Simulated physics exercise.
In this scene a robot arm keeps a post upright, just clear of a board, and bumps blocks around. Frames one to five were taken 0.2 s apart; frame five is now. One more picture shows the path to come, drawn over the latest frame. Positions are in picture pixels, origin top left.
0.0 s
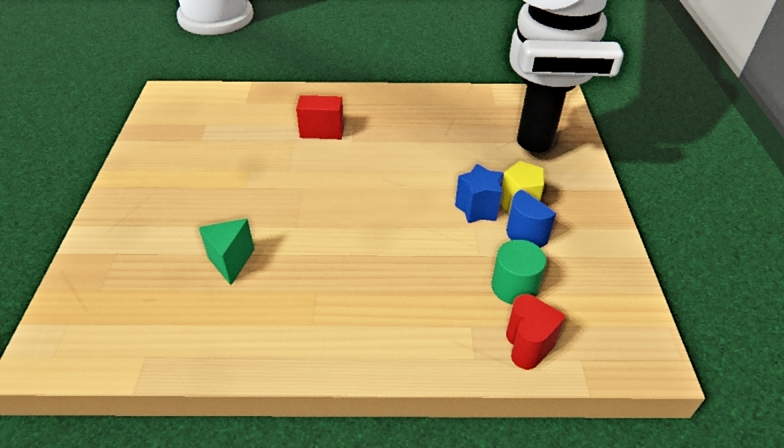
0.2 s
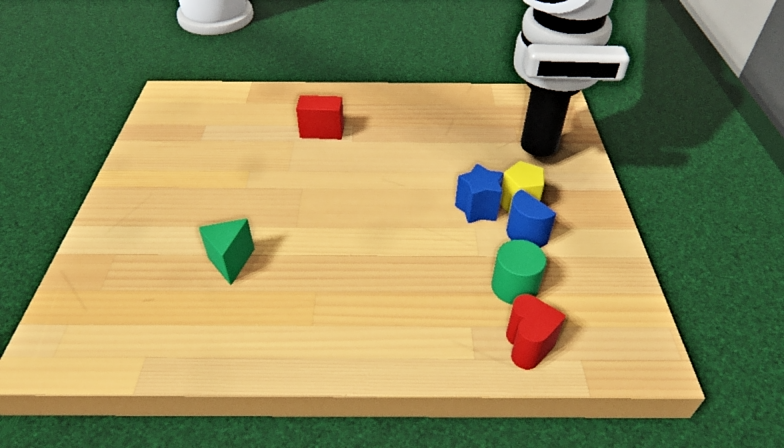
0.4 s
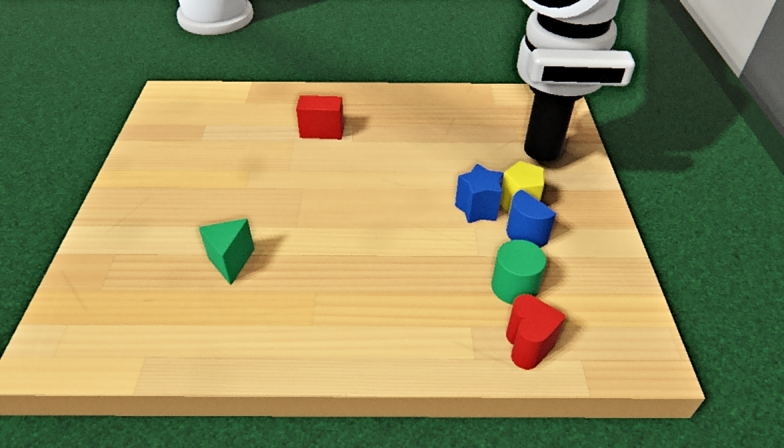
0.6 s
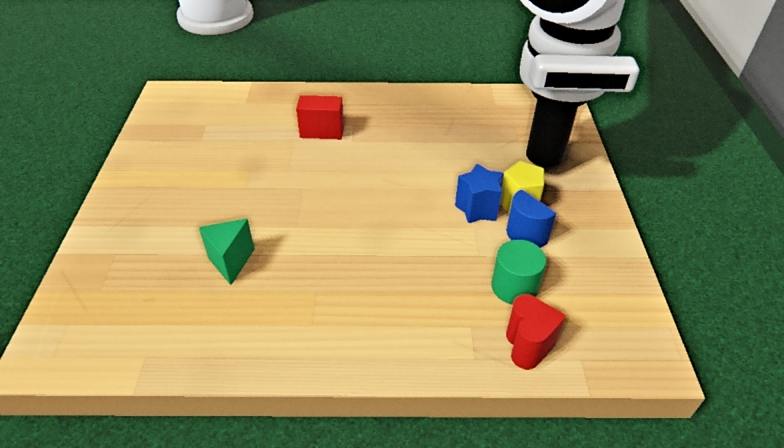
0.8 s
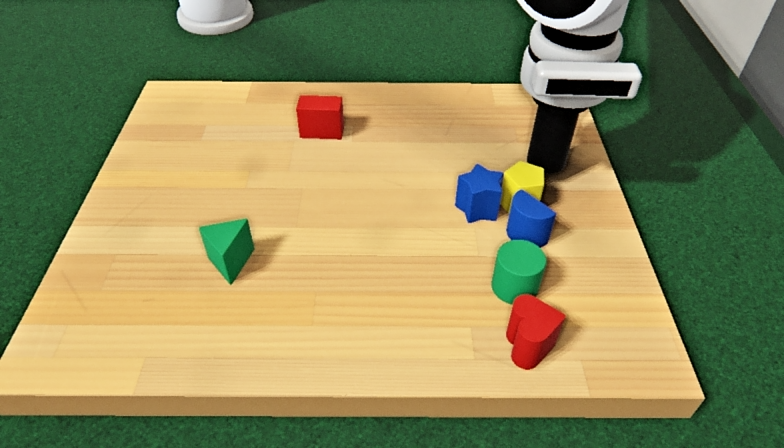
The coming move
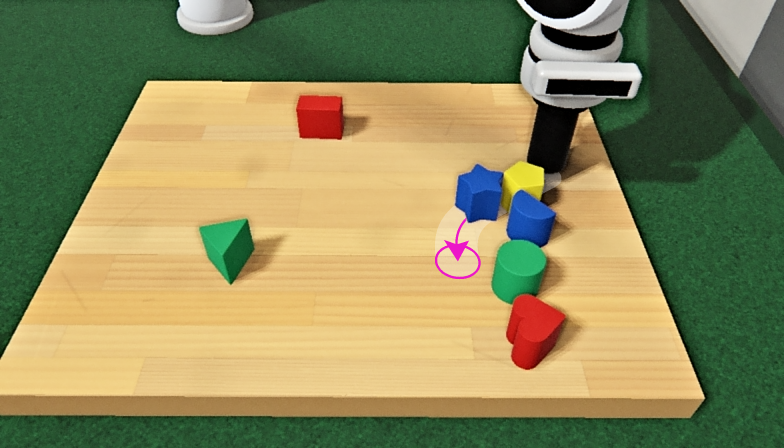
A robot arm with a black post reaches over the far right of a wooden board on green carpet, seen from above at an angle. A red block sits at the back, a green triangle at left, and a blue star, yellow pentagon, blue block, green cylinder and red heart at right. The post slides slightly nearer and right, while the blocks and camera stay still.
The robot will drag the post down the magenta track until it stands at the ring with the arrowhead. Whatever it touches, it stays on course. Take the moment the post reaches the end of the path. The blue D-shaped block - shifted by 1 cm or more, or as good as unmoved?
At the end of the path, the blue D-shaped block has moved off its old spot.
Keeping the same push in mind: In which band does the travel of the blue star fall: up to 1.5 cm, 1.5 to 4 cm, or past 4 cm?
I reckon it covers more than 4 cm.
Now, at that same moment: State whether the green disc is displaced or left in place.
From what I can tell, it won't keep its place.
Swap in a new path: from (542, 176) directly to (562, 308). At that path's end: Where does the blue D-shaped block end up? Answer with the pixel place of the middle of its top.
(521, 224)
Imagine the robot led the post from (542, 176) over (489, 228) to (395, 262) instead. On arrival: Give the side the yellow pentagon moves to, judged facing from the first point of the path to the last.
Slides left.
The drawn path runs from (542, 176) by way of (503, 196) and (465, 220) to (458, 261).
What follows on the original path. One third of the way, post at (505, 183); blue star at (467, 182), turned 15° clockwise; yellow pentagon at (505, 192), turned 20° anticlockwise; blue D-shaped block at (532, 216), turned 45° anticlockwise.
Two thirds of the way, post at (466, 207); blue star at (431, 197), turned 45° clockwise; yellow pentagon at (482, 220), turned 65° anticlockwise; blue D-shaped block at (530, 220), turned 75° anticlockwise.
At the end, post at (460, 247); blue star at (419, 206), turned 75° clockwise; green disc at (532, 270); yellow pentagon at (485, 264), turned 85° anticlockwise; blue D-shaped block at (530, 220), turned 75° anticlockwise.
